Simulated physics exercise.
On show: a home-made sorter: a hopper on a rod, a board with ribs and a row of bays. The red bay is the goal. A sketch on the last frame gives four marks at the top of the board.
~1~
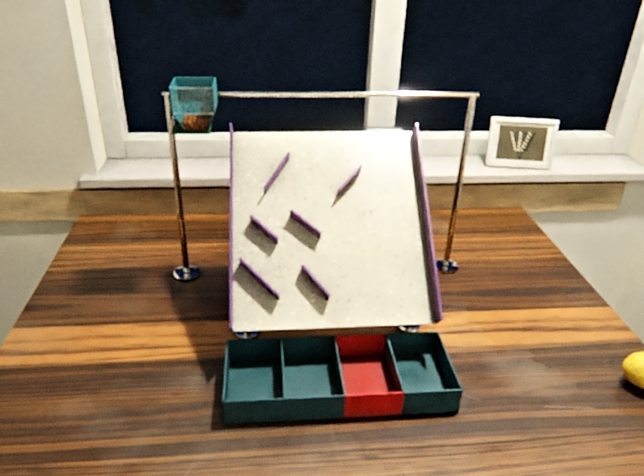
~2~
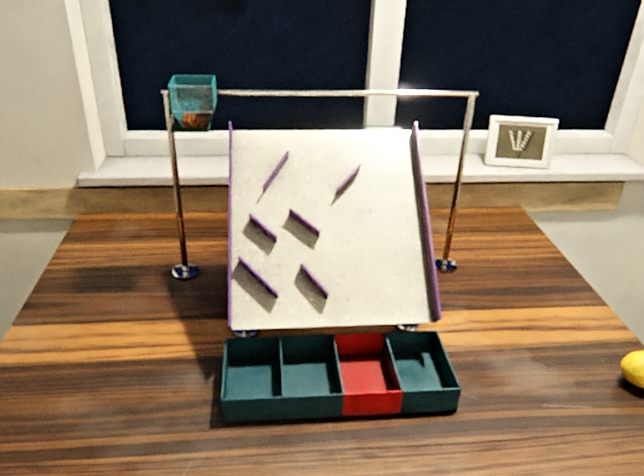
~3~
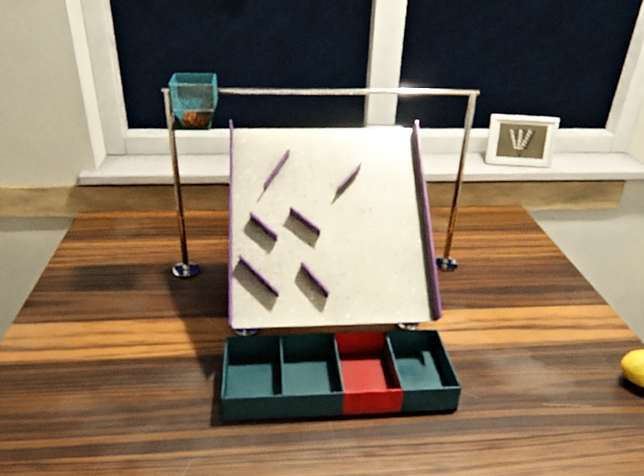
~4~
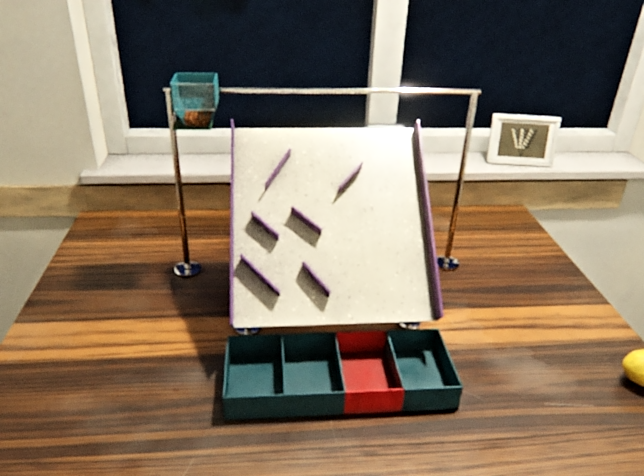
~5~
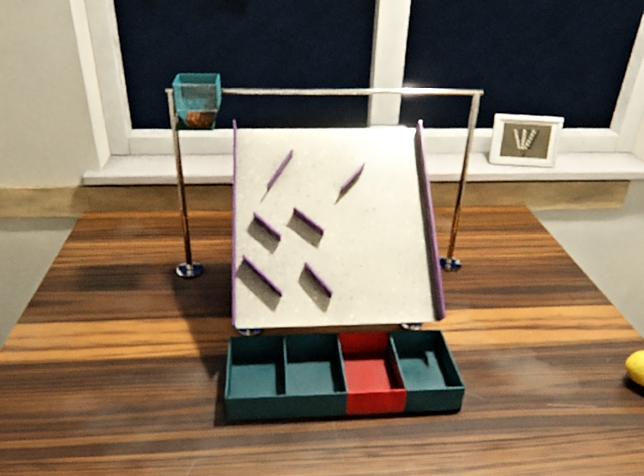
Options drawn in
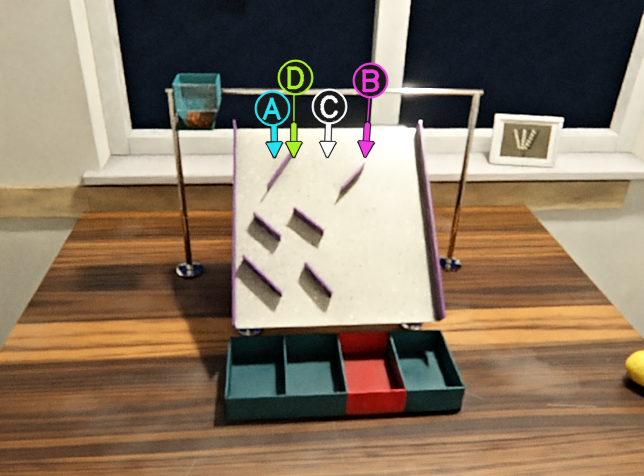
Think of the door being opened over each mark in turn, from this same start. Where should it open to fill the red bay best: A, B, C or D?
Mark C does it best.
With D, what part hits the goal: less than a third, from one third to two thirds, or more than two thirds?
From one third to two thirds.
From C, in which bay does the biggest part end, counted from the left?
The third from the left.
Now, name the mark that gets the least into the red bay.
That is mark A.
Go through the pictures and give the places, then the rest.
In the first frame, hopper at (197, 123), cereal balls, door shut.
In the second frame, ribs (264, 186) to (288, 150), (337, 189) to (361, 164).
In the third frame, ribs (250, 212) to (277, 236), (290, 207) to (321, 230).
In the fourth frame, ribs (241, 254) to (280, 292), (303, 261) to (331, 293).
In the fifth frame, red bay at (376, 401), number 3 of 4 from the left.
On the marked copy, mark A meets the board at (274, 151); mark B meets the board at (365, 151); mark C meets the board at (327, 151); mark D meets the board at (293, 151).
Choosing A, a stray few in the red bay, nearly all in other bays.
Choosing B, about half in the red bay, about a third in other bays, a small part outside the box.
Choosing C, most in the red bay, a small part in other bays.
Choosing D, about a third in the red bay, about half in other bays.
